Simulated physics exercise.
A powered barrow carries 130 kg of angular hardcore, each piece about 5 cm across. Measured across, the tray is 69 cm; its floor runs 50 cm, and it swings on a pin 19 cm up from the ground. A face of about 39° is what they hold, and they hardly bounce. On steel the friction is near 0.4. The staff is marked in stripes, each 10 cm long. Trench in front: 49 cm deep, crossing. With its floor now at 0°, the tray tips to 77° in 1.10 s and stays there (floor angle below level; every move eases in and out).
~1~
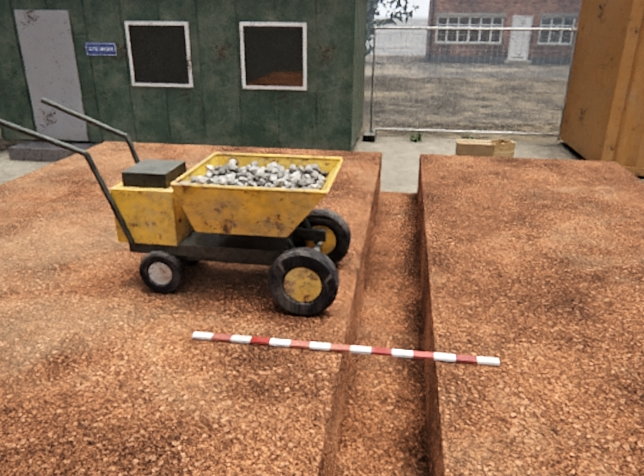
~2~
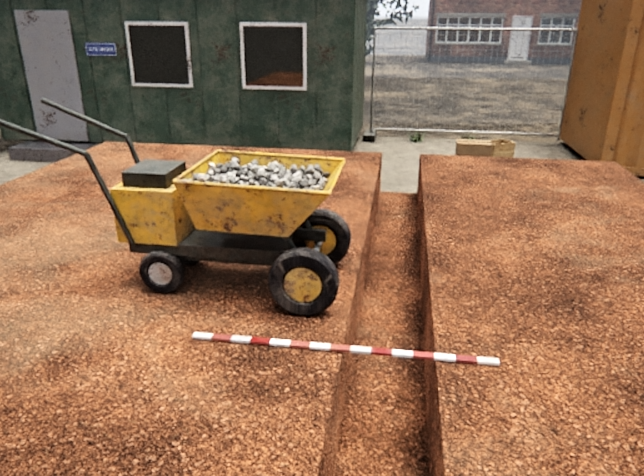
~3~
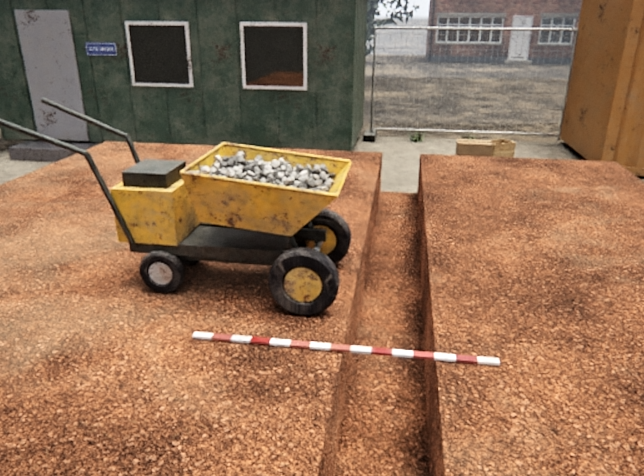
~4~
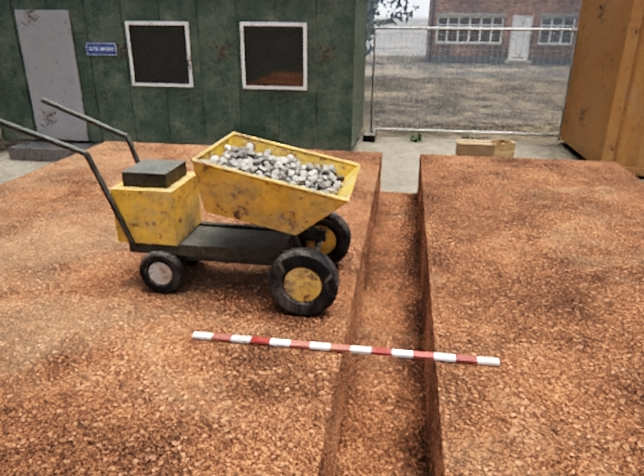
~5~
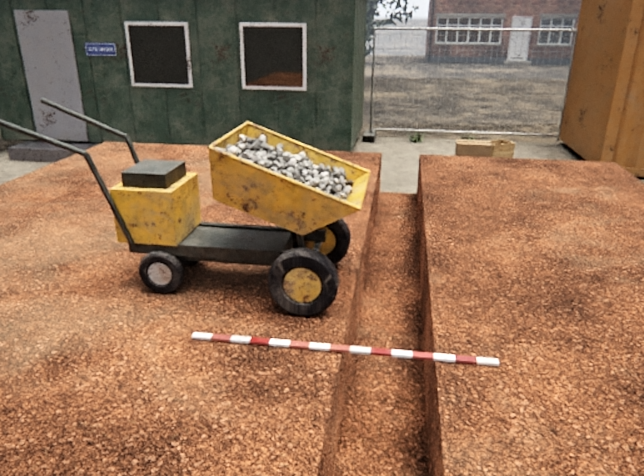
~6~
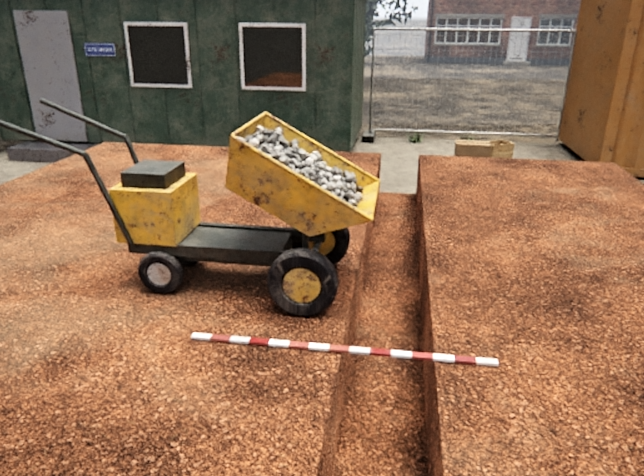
The yellow tray of a small powered barrow, heaped with grey stones, starts level and tilts forward to the right, slowly at first and then faster, its back end rising. The barrow stands still on reddish-brown gravelly ground at left, beside a narrow trench crossed by a red-and-white pole. The fixed, slightly raised view shows a green cabin, wire fence and brick building behind, with an ochre container at right.
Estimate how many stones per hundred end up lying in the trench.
58 %.
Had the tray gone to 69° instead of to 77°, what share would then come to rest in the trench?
Then roughly 55 percent.
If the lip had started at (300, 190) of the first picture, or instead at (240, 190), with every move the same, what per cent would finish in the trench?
That gives roughly 90 per cent and roughly 85 per cent.
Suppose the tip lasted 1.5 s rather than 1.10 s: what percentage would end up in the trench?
About 65%.
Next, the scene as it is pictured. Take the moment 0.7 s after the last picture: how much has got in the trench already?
By that moment, roughly 15 per cent of the load.
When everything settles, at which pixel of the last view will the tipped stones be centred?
Roughly at pixel (420, 349).
Then, 0.4 s after the last picture the floor is at 65°, 100 % in the tray; the foremost stones are at (403, 246).
Then, 0.7 s after the last picture the floor is at 77°, 58 % in the tray, 17 % in the trench, 25 % past the trench; the foremost stones are at (483, 294).
Then, 1.1 s after the last picture the floor is at 77°, 20 % in the tray, 36 % in the trench, 44 % past the trench; the foremost stones are at (583, 307).
Then, 3.0 s after the last picture the floor is at 77°, 0 % in the tray, 58 % in the trench, 42 % past the trench; the foremost stones are at (619, 312).
